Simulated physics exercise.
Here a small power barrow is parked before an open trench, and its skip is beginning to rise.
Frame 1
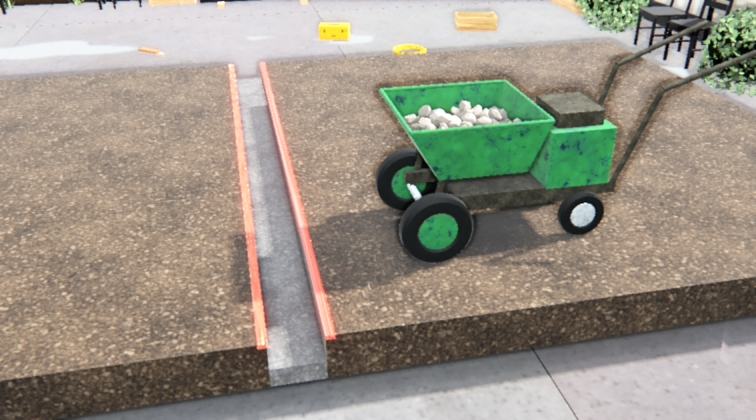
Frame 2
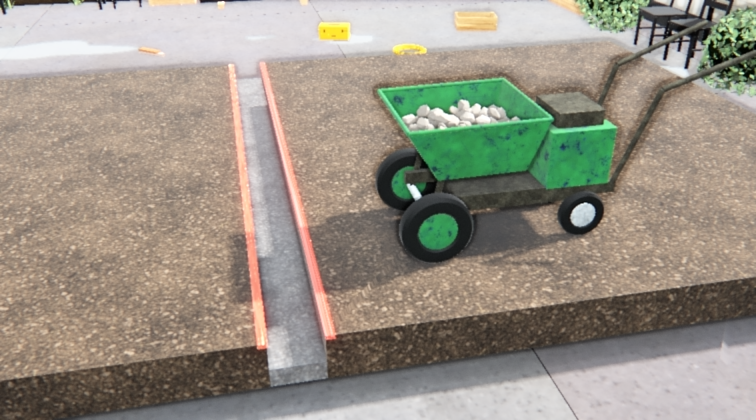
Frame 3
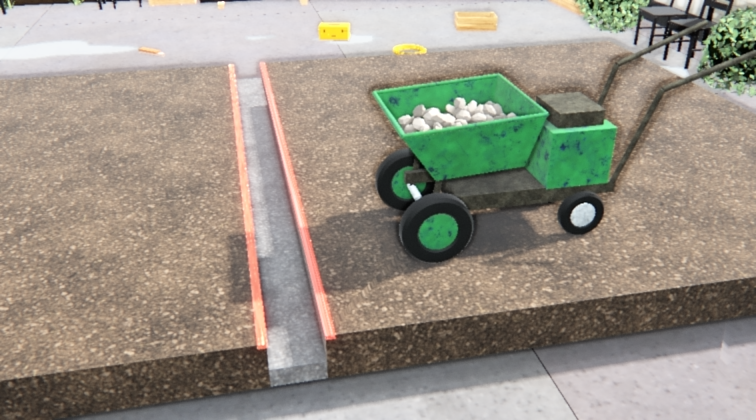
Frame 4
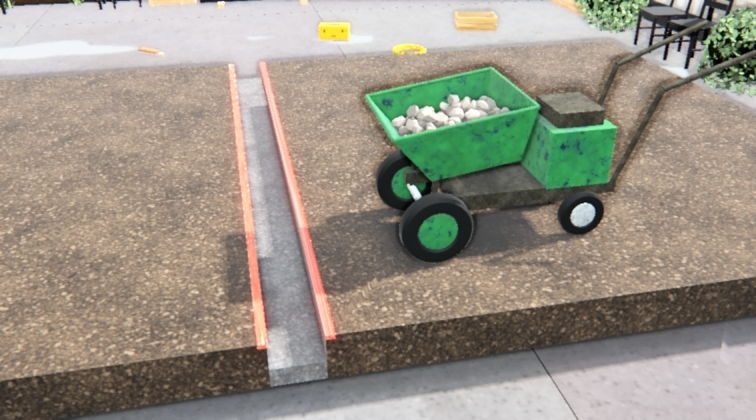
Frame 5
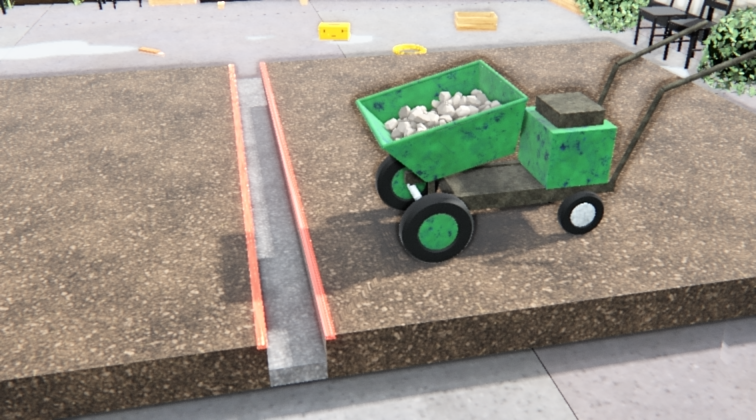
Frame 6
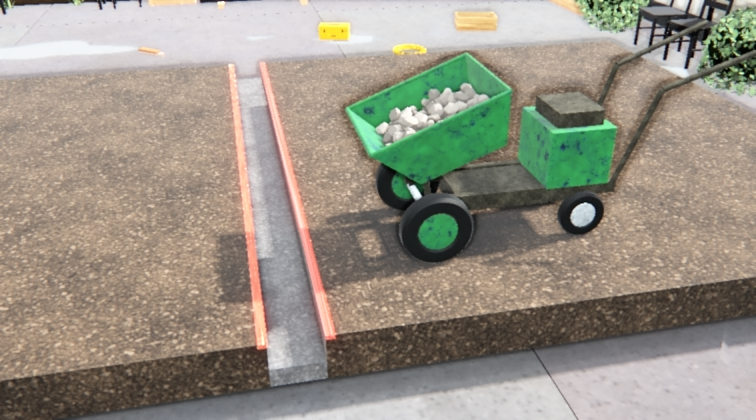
On a raised bed of brown soil, a green power barrow loaded with pale broken stones stands to the right of a narrow, red-edged trench, and its skip gradually tilts toward the left while the wheels stay still.
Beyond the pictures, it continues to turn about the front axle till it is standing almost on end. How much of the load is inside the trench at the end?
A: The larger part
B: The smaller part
(A) The larger part.
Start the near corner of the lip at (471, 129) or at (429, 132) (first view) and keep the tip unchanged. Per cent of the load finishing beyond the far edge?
0 % then 0 %.
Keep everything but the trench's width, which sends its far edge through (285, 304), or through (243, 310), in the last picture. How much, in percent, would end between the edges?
Estimated share: Try 1 approx. 50 in a hundred, try 2 approx. 80 in a hundred.
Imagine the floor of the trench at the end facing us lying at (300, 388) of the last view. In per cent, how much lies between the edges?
I'd say roughly 90 in a hundred.
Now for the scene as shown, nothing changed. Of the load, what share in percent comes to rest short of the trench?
It works out to close to 10 per cent.
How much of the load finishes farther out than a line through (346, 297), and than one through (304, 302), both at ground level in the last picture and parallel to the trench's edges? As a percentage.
Estimate: 90 % and 50 %, respectively.
Soon, skip tipped steeply; all in the skip.
A while on, skip tipped right over; most in the skip; a small part short of the trench; about a quarter in or heaped over the trench.
Towards the end, skip tipped right over; about a quarter in the skip; a small part short of the trench; about two thirds in or heaped over the trench.
Finally, skip tipped right over; a small part in the skip; a small part short of the trench; most in or heaped over the trench; none beyond it.
